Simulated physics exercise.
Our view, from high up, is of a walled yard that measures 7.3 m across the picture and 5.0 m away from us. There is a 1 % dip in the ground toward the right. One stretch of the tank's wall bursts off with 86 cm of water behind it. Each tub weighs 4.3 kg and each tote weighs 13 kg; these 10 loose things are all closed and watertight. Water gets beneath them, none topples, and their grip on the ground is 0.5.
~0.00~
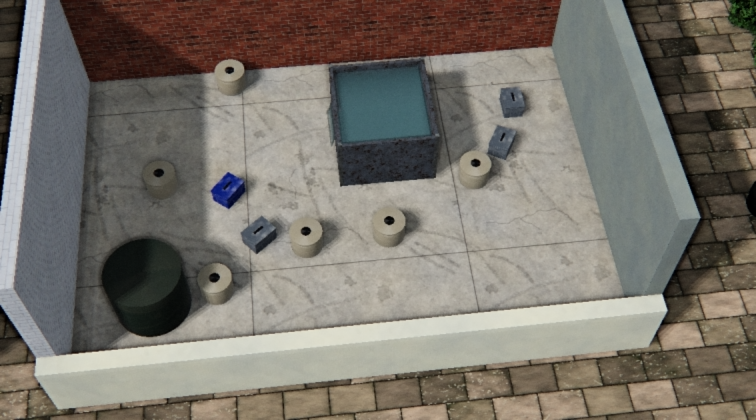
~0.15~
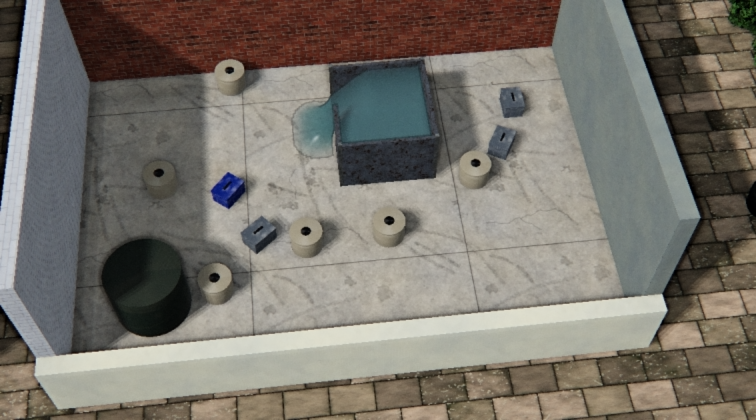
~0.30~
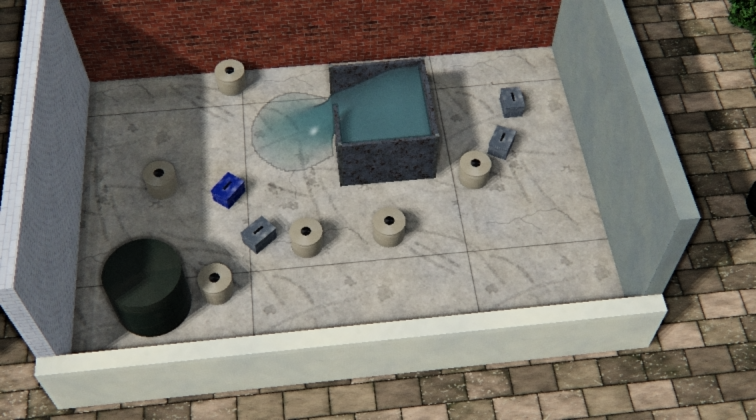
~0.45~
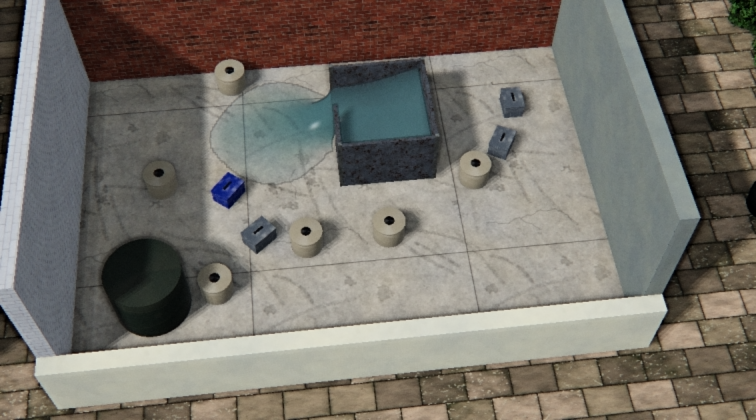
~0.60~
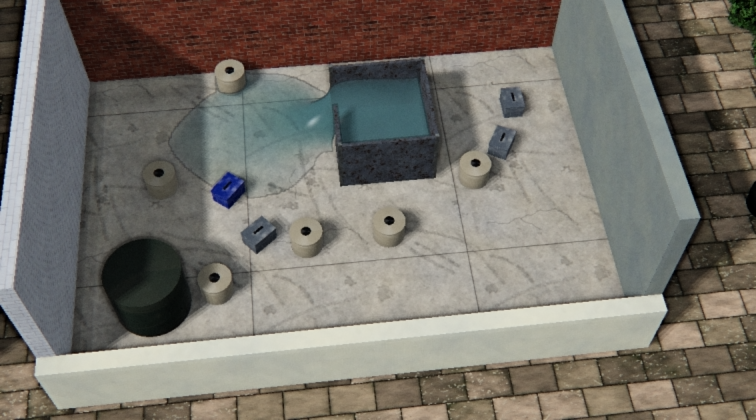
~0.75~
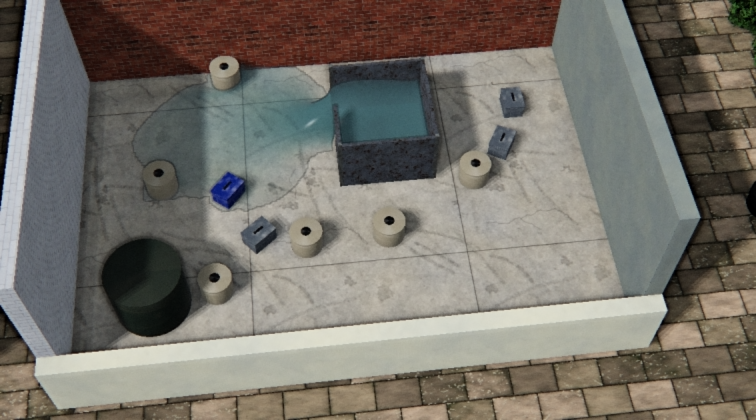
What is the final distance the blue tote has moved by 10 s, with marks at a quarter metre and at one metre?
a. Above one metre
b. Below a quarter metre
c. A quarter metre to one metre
c, A quarter metre to one metre.
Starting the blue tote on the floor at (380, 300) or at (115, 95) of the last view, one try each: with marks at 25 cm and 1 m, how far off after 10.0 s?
Results, in order: Displaced moderately, then borne far off.
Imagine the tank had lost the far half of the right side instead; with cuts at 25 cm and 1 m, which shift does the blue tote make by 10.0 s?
Had it gone that way, the blue tote would sit tight.
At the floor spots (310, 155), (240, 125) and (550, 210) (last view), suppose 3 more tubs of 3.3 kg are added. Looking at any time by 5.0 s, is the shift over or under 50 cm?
Spot by spot, in turn: Exceeds it, exceeds it, falls short.
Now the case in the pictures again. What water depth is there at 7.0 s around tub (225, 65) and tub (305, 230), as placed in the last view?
I'd put it at 3 cm and 2 cm respectively.
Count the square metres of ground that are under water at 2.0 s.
About 14 m2 is covered.
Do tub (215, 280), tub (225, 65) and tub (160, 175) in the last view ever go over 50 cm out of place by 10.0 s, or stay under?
Item by item, they came out above the mark, above the mark and above the mark.
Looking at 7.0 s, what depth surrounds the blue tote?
About 6 cm.
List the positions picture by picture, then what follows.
The blue tote at (227, 186), on the bottom; water covers 1.8 m2; 0 of 10 have shifted, in the first picture.
The blue tote at (227, 186), on the bottom; 2.3 m2 under water; 0 of 10 have shifted, in the second picture.
The blue tote at (227, 186), on the bottom; water covers 3.2 m2; 0 of 10 have shifted, in the third picture.
The blue tote at (227, 186), on the bottom; water covers 4.4 m2; 0 of 10 have shifted, in the fourth picture.
The blue tote at (227, 186) rests on the ground; 5.8 m2 under water; 0 of 10 have shifted, in the fifth picture.
The blue tote at (227, 186), on the bottom; water covers 7.4 m2; 1 of 10 have shifted, in the sixth picture.
After 2.0 s the blue tote is near (214, 203), 0.3 m from its start, aground; 2 afloat.
After 4.5 s the blue tote is near (227, 217), 0.5 m from its start, aground; 3 afloat.
After 7.0 s the blue tote is near (241, 216), 0.6 m from its start, aground; 3 afloat.
After 10.0 s the blue tote is near (241, 216), 0.6 m from its start, aground; 5 afloat.
